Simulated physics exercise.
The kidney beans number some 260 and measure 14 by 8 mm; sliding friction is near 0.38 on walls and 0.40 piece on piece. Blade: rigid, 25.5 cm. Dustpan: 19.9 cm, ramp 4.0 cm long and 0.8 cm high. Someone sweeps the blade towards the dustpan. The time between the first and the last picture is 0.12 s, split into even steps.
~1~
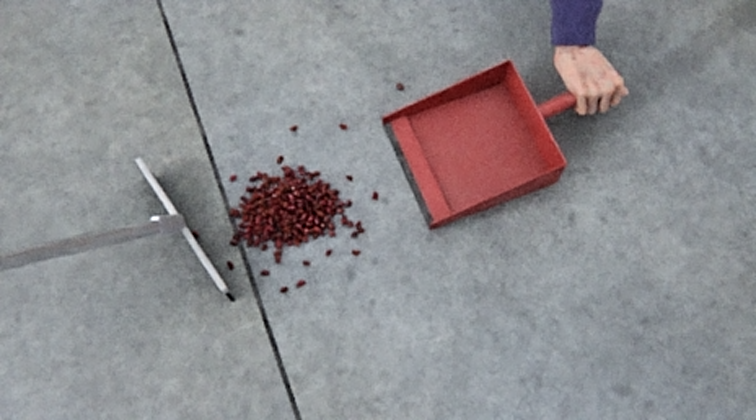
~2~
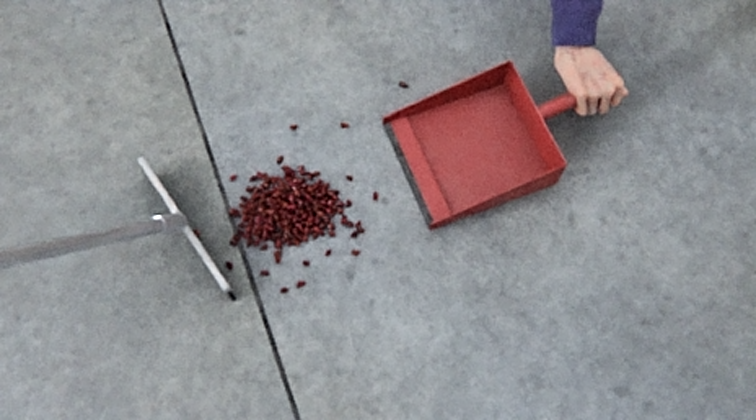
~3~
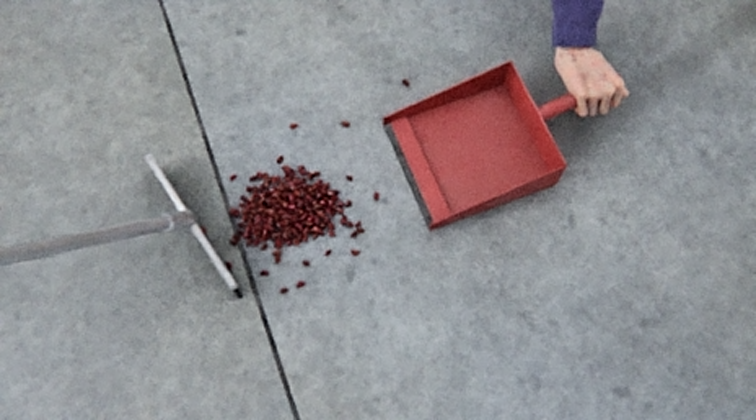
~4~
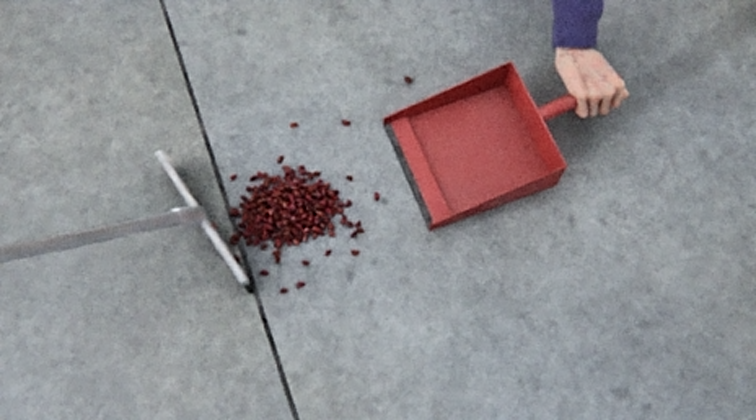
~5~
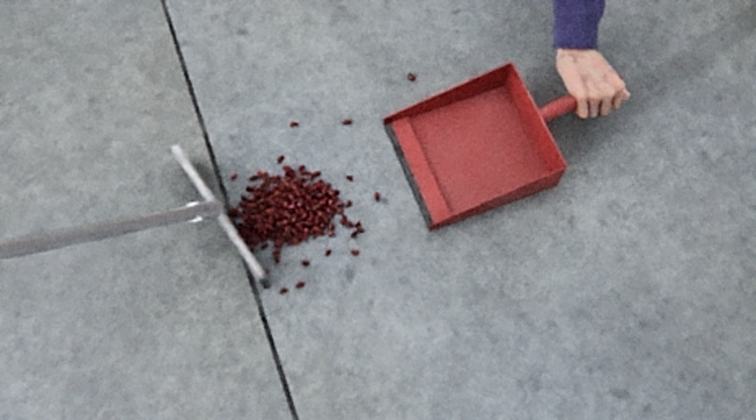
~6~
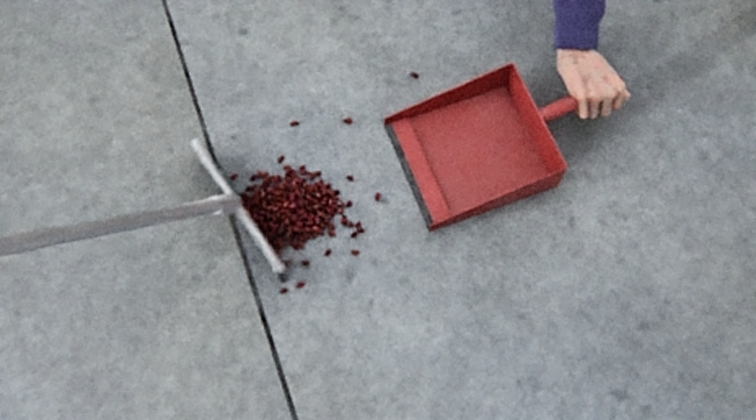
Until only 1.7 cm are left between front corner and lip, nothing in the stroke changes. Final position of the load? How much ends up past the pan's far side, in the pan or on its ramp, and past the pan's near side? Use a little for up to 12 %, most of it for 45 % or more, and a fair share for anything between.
Far side - a fair share; pan - most of it; near side - a little.
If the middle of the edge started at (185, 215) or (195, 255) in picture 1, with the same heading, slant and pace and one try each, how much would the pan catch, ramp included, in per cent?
Close to 50 in a hundred, then close to 50 in a hundred.
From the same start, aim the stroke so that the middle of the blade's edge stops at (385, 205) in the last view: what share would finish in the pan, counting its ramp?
Close to 45 in a hundred.
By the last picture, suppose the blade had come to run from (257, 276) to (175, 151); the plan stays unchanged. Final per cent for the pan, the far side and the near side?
Split: Pan = 30, far = 20, near = 5.
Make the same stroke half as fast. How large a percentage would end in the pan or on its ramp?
Then roughly 30 per cent.
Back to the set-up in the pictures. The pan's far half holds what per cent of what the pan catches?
About 60 %.
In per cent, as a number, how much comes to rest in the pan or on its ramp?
I reckon around 50 in a hundred.
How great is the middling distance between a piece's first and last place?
I'd say close to 26 cm.
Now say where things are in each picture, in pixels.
In the first picture, blade from (225, 290) to (141, 164), moved 0.0 cm, 0 of the pieces shifted so far; middle of the pieces at (286, 208); pan at (479, 149).
In the second picture, blade from (226, 289) to (144, 163), moved 0.3 cm, 1 of the pieces shifted so far; middle of the pieces at (286, 208).
In the third picture, blade from (233, 286) to (151, 160), moved 1.4 cm, 4 of the pieces shifted so far; middle of the pieces at (286, 208).
In the fourth picture, blade from (244, 282) to (162, 156), moved 3.1 cm, 5 of the pieces shifted so far; middle of the pieces at (286, 208).
In the fifth picture, blade from (261, 276) to (178, 151), moved 5.6 cm, 7 of the pieces shifted so far; middle of the pieces at (286, 207).
In the sixth picture, blade from (280, 269) to (196, 145), moved 8.5 cm, 78 of the pieces shifted so far; middle of the pieces at (294, 205); pan at (480, 152).
Then, 0.10 s after the last picture, middle of the blade 14 cm from the lip; 0 % over the lip, far side 10 %, near side 0 %.
Then, 0.16 s after the last picture, middle of the blade 7 cm from the lip; 0 % over the lip, far side 15 %, near side 5 %.
Then, 0.37 s after the last picture, middle of the blade 5 cm from the lip; 55 % over the lip, far side 20 %, near side 5 %.
In the end, far side 20 %, pan 50 %, near side 5 %, in front of the lip or behind the blade 20 %.
